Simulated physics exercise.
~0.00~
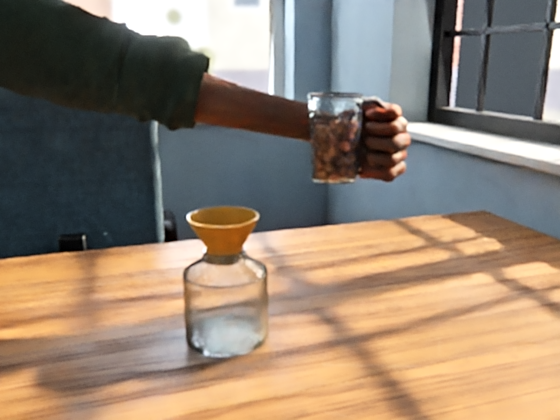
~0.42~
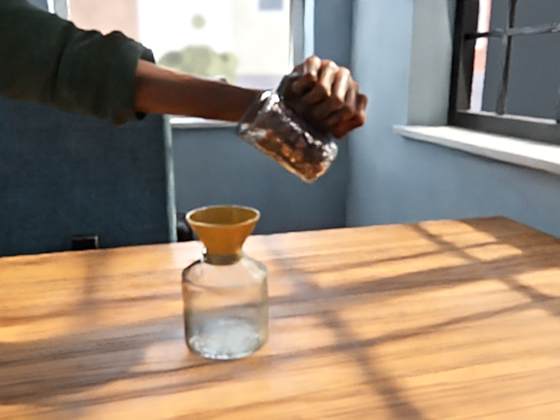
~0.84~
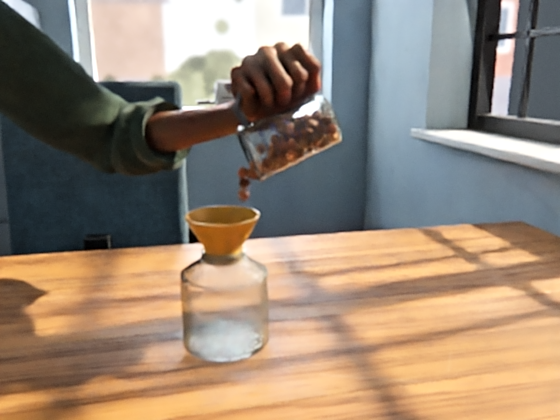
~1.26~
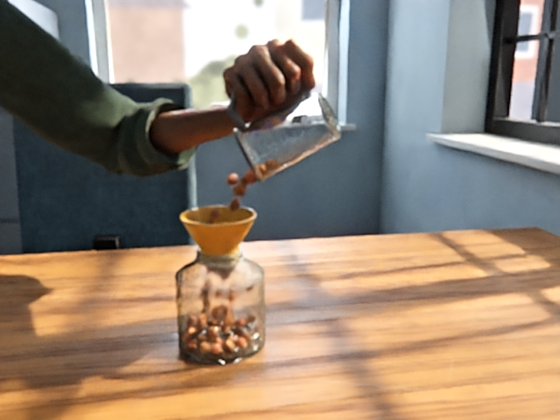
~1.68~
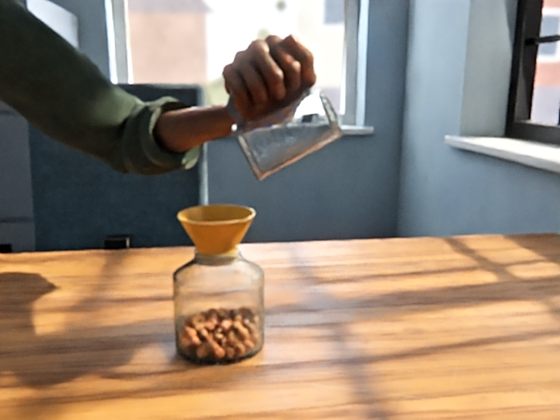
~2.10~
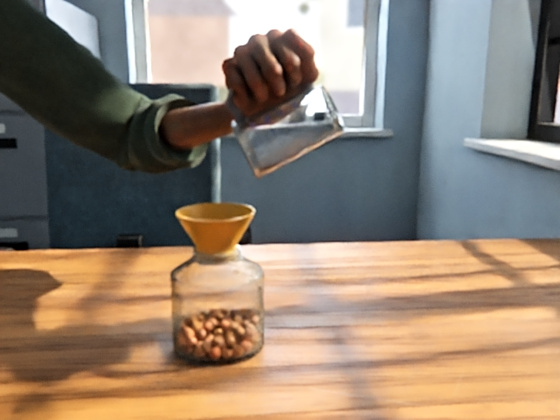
On a sunlit wooden table, a hand tips a clear cup of hazelnuts through a yellow funnel into a glass jar, emptying it.
